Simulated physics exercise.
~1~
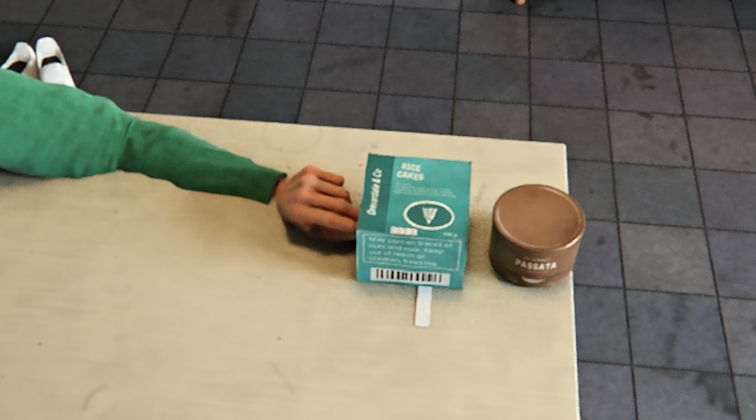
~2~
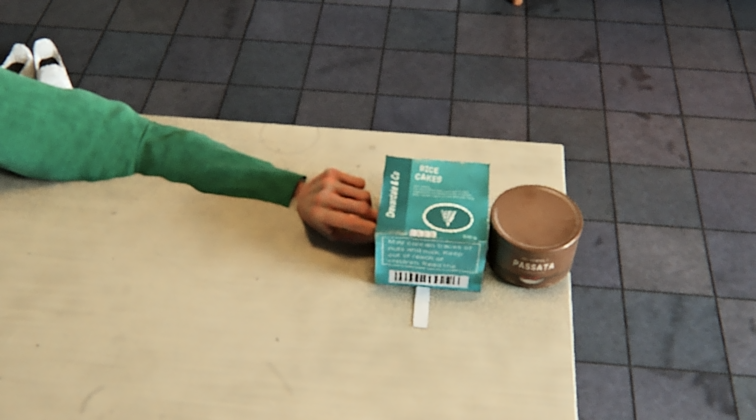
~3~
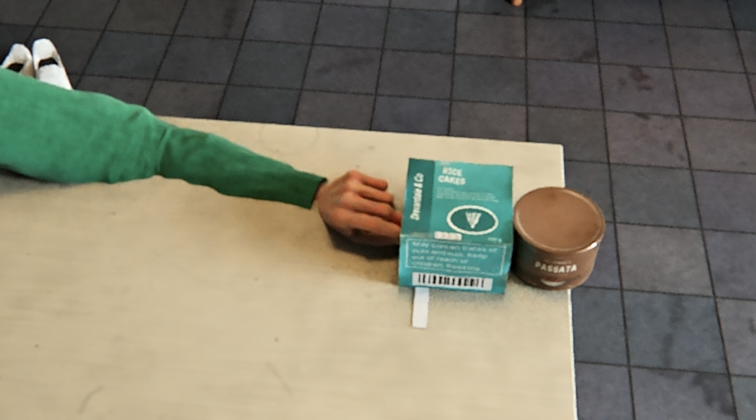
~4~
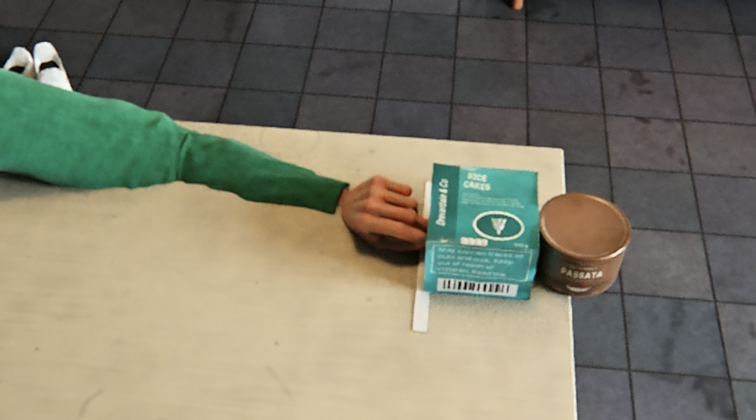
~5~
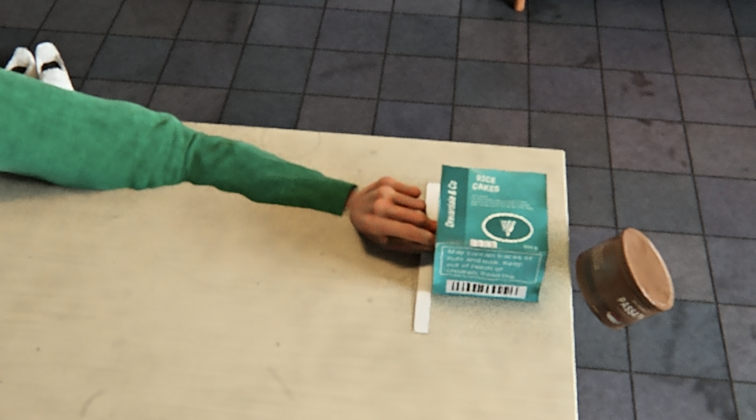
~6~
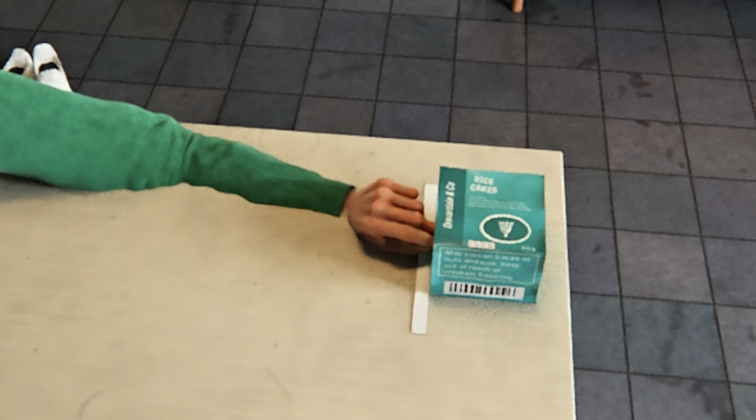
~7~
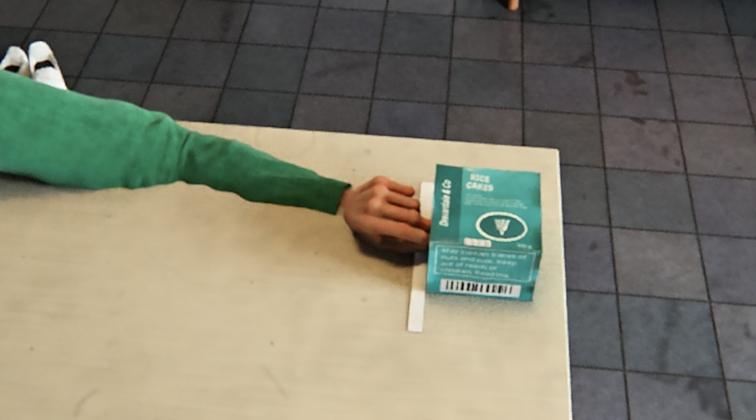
A hand pushes a turquoise box right, knocking a brown tub off the table edge.
